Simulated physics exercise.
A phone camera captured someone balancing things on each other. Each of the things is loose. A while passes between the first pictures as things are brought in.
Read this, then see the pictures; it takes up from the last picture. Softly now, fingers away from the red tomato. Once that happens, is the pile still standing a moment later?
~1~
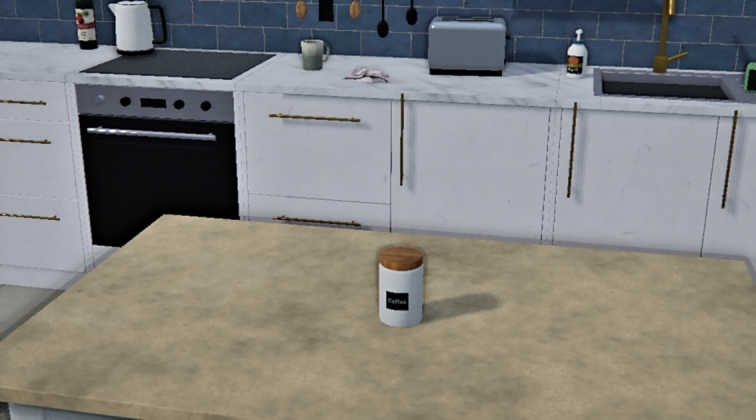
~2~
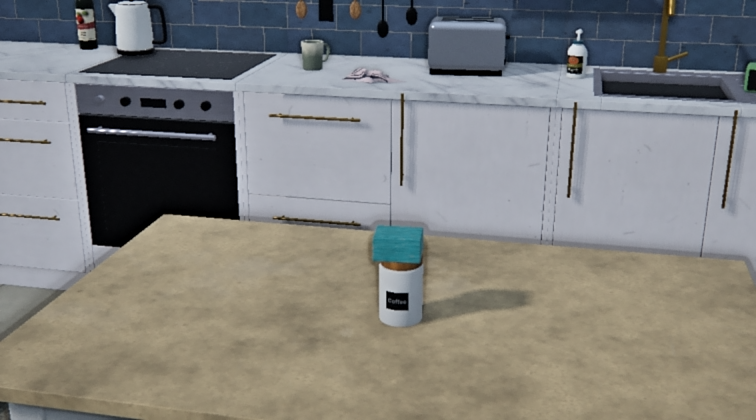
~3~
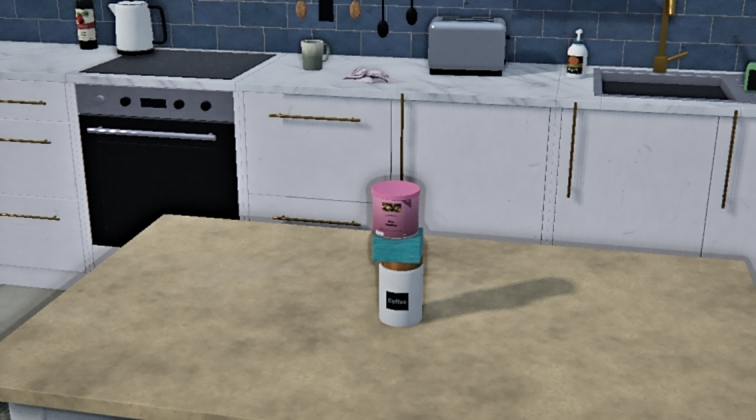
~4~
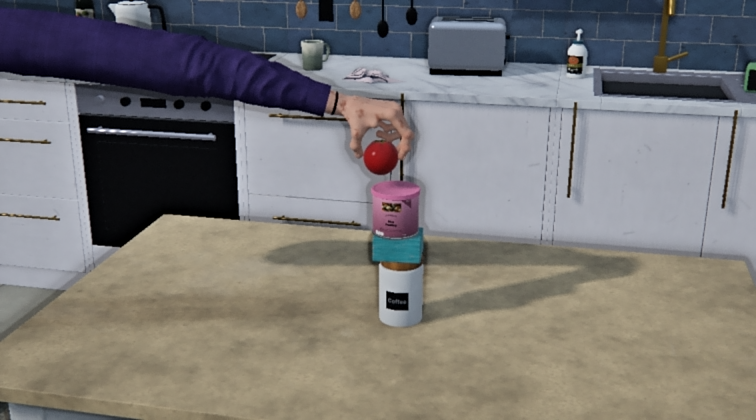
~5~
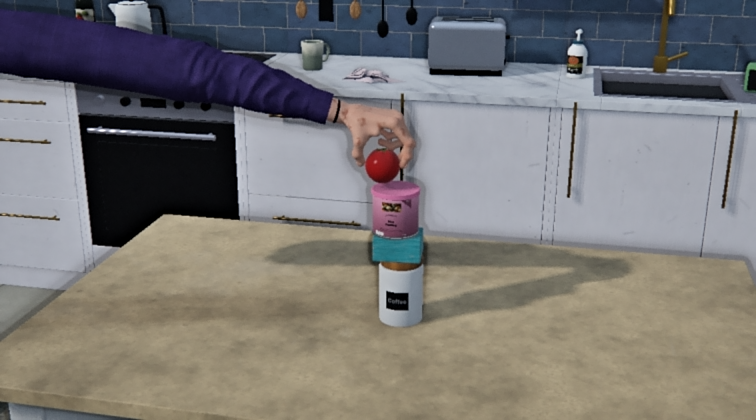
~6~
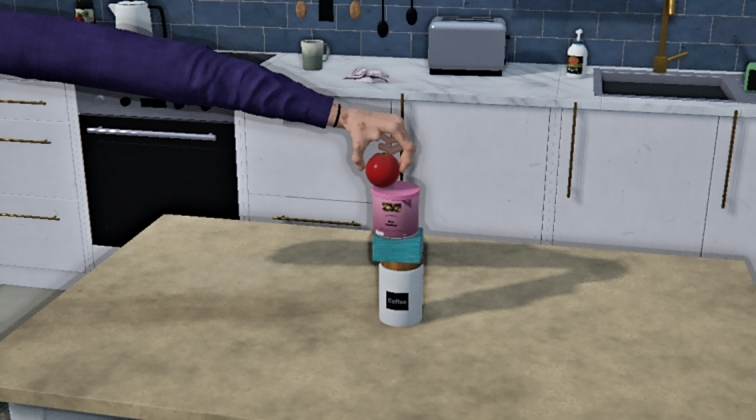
Yes, still standing.
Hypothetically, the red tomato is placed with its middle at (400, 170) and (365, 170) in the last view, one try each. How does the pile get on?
Result of try one: The pile remains stable; result of try two: The pile tips over.
Then, 0.50 s on from there, no change.
Then, 1.50 s on from there, red tomato resting near (383, 170).
Then, 2.50 s on from there, red tomato resting near (382, 170).
In the end, all 4 unmoved. At the end, from the last picture's camera, red tomato near (382, 170). The pile stays up.
